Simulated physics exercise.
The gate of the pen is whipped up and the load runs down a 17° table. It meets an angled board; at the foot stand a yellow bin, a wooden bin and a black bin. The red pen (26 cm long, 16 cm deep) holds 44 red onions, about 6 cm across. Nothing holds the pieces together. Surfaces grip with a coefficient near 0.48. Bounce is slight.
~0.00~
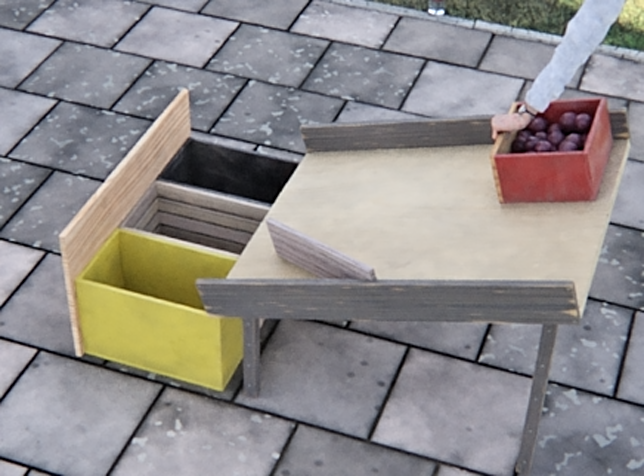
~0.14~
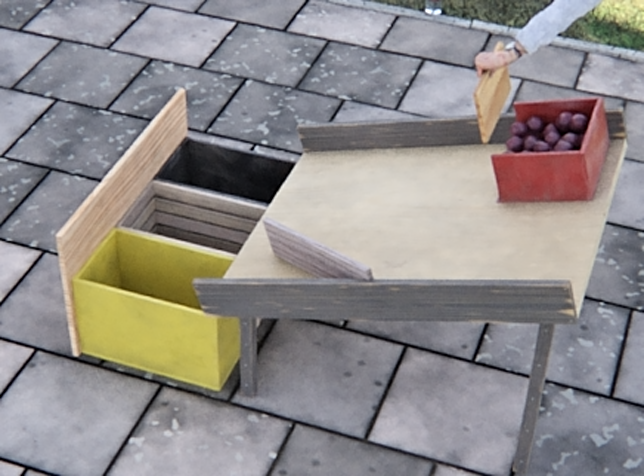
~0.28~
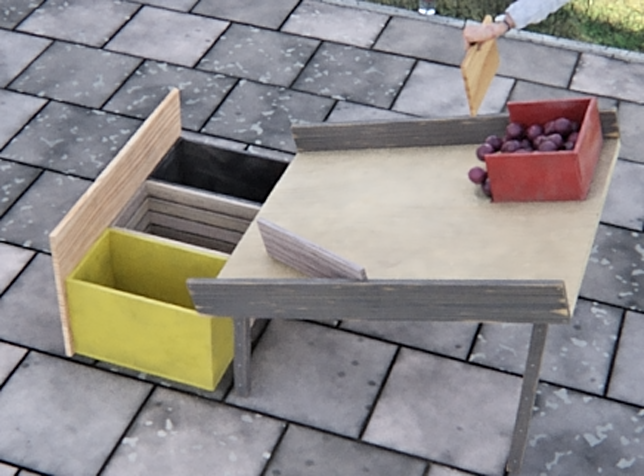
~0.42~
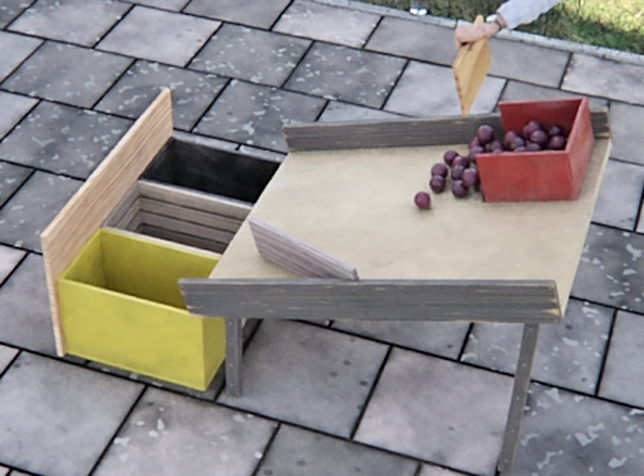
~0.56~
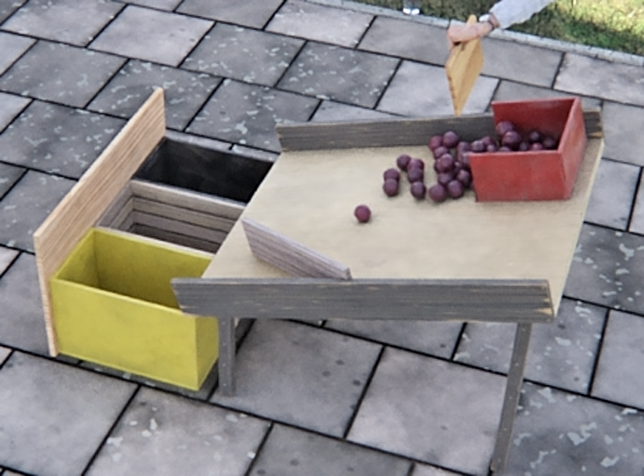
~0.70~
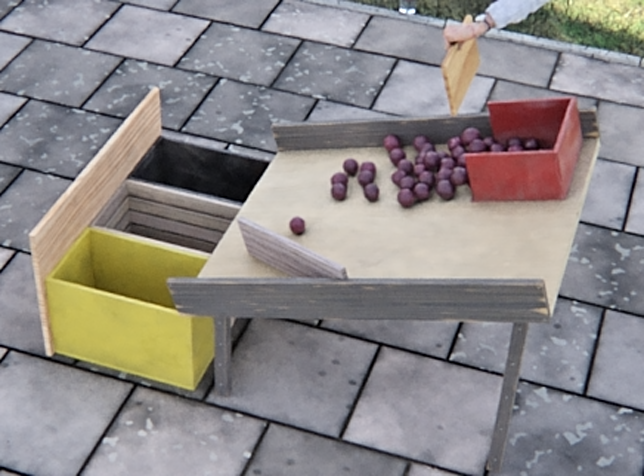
A hand lifts the wooden gate from a red pen of dark round onions, which then spread out leftward down the tilted table toward an angled board, above yellow, wooden and black bins, some onions remaining in the pen.
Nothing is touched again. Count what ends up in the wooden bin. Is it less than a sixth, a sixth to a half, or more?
From a sixth to a half of the red onions end in the wooden bin.
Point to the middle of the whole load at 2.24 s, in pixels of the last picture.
At about (176, 236).
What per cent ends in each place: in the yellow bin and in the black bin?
Roughly 0 and 70 per cent.
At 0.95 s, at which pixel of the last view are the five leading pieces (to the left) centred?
Around (232, 196).
After 0.95 s, 40 on the slope and 4 in the air.
After 1.25 s, 1 in the yellow bin, 6 in the wooden bin, 8 in the black bin, 25 on the slope and 4 in the air.
After 1.69 s, 1 in the yellow bin, 12 in the wooden bin, 28 in the black bin and 3 in the air.
Final count (at 2.24 s), 1 in the yellow bin, 13 in the wooden bin and 30 in the black bin. Asked share, 13 of 44, 30 per cent.
